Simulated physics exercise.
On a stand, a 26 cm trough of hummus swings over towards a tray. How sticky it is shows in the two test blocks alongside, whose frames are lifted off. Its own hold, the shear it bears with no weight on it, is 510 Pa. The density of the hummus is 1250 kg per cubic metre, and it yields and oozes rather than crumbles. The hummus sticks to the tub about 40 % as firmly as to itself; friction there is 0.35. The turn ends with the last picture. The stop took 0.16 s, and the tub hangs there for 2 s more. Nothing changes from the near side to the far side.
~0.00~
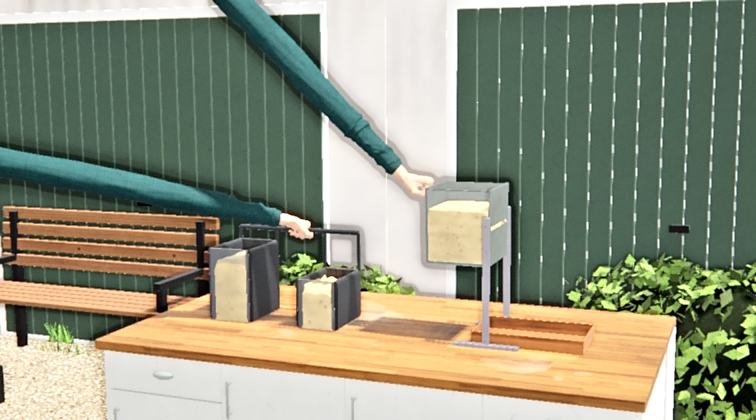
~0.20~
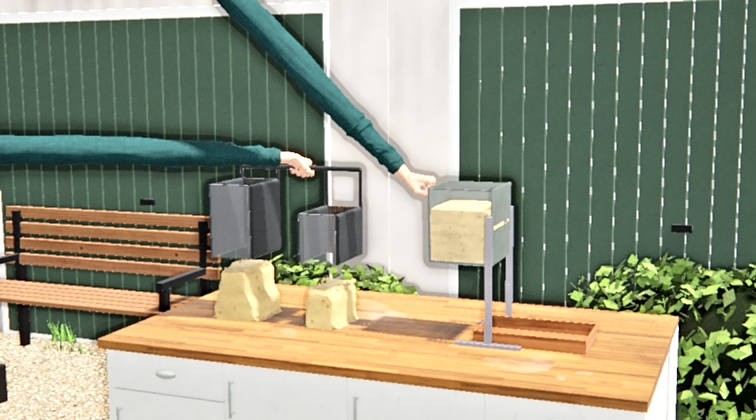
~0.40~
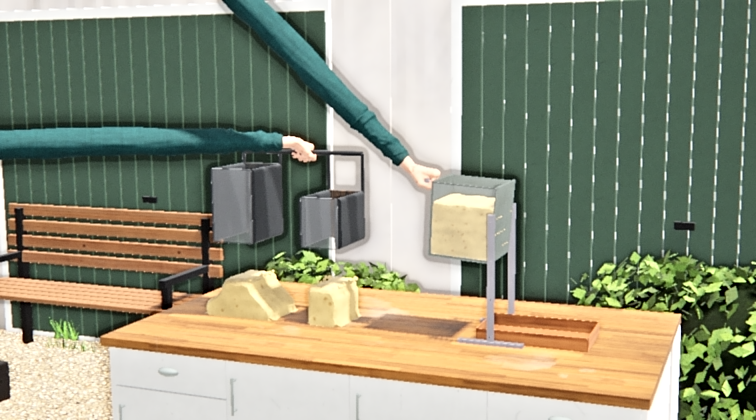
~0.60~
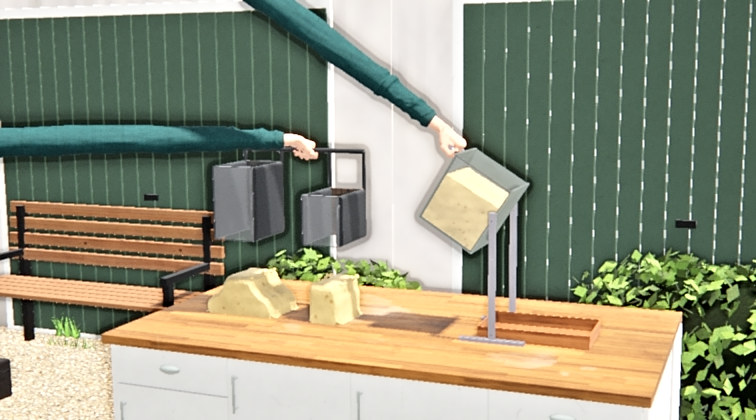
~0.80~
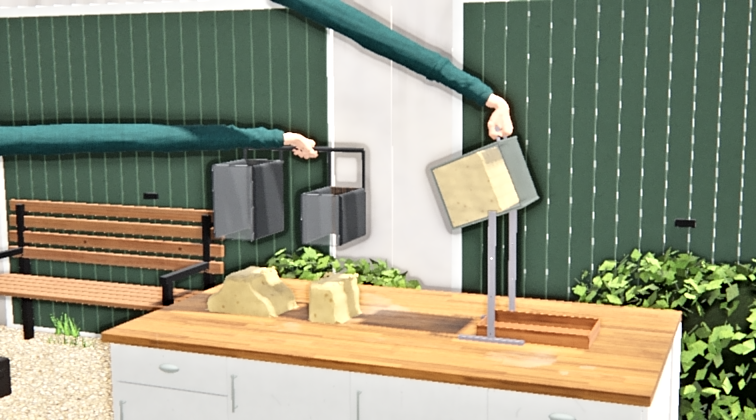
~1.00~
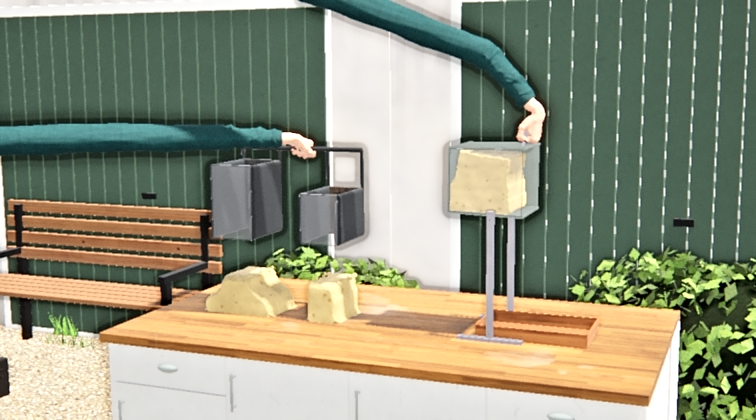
On a wooden counter outdoors, one long green-sleeved arm lifted two dark box molds off pale blocks, which slumped, the left one more, and then another arm turned a clear tub of pale paste rightward onto its side.
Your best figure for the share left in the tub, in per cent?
Expect roughly 63 %.
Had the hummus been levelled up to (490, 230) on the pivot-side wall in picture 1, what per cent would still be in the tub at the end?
It would be near 100 %.
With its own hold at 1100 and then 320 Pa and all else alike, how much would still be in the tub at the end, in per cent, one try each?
In turn about 100 %, 50 %.
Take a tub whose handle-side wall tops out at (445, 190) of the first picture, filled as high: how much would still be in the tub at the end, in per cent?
Then about 100 %.
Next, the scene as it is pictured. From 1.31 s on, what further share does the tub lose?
Near 12 %.
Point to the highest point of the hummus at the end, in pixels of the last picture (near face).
At about (468, 180).
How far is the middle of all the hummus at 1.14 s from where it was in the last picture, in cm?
Roughly 4 cm.
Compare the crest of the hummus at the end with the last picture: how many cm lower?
Some 10 cm.
After 1.14 s, the tub is at 91 degrees and holds 97 %.
After 1.31 s, the tub is at 91 degrees and holds 75 %.
After 1.48 s, the tub is at 91 degrees and holds 64 %.
After 1.65 s, the tub is at 91 degrees and holds 63 %.
After 3.00 s, at the end, the tub is at 91 degrees and holds 63 %.
